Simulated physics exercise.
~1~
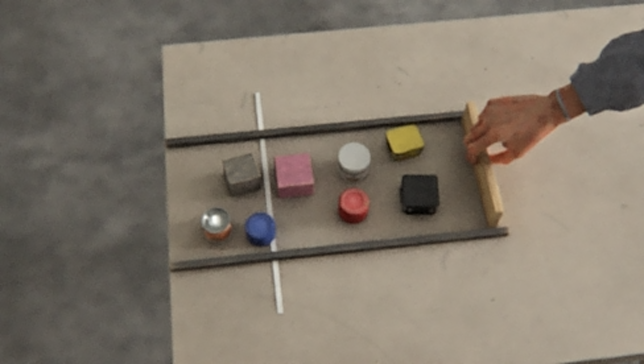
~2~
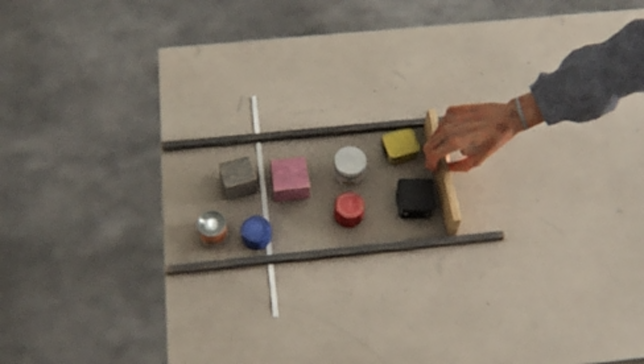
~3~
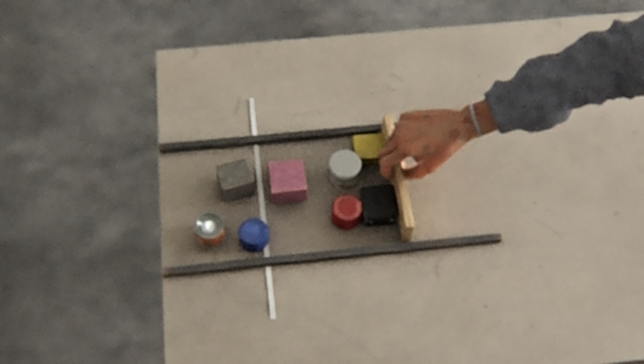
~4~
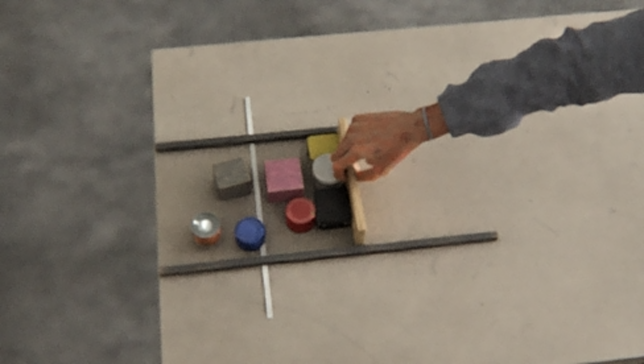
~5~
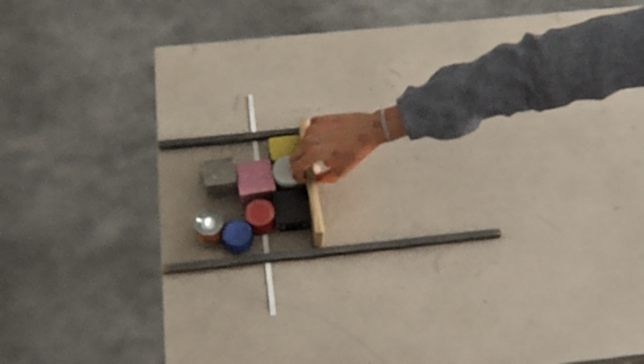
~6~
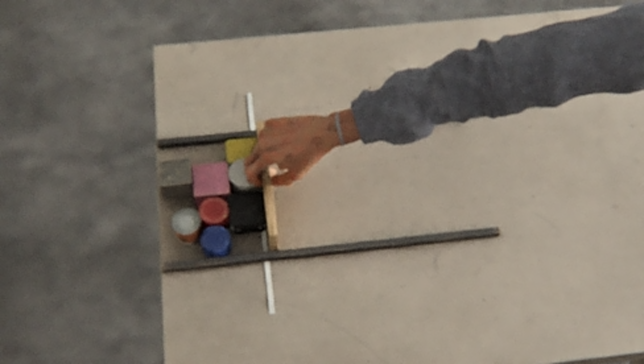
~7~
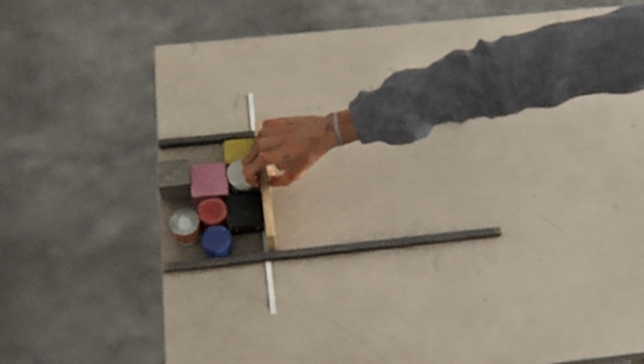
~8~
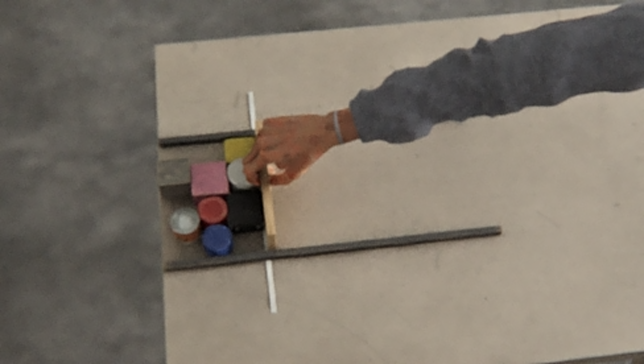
At the start, a hand holds an upright wooden board across the right end of a channel between two dark rails, with a jumble of small blocks and lids scattered toward the table's left edge. The hand slides the board left, and it meets the yellow and black pieces and pushes them along. Soon the white tub and red lid are moving too, followed by the pink block, the blue lid and the grey block. The pieces bunch together near the edge as the board reaches the white strip of tape. There the board stops, the hand still on it, and nothing falls off.
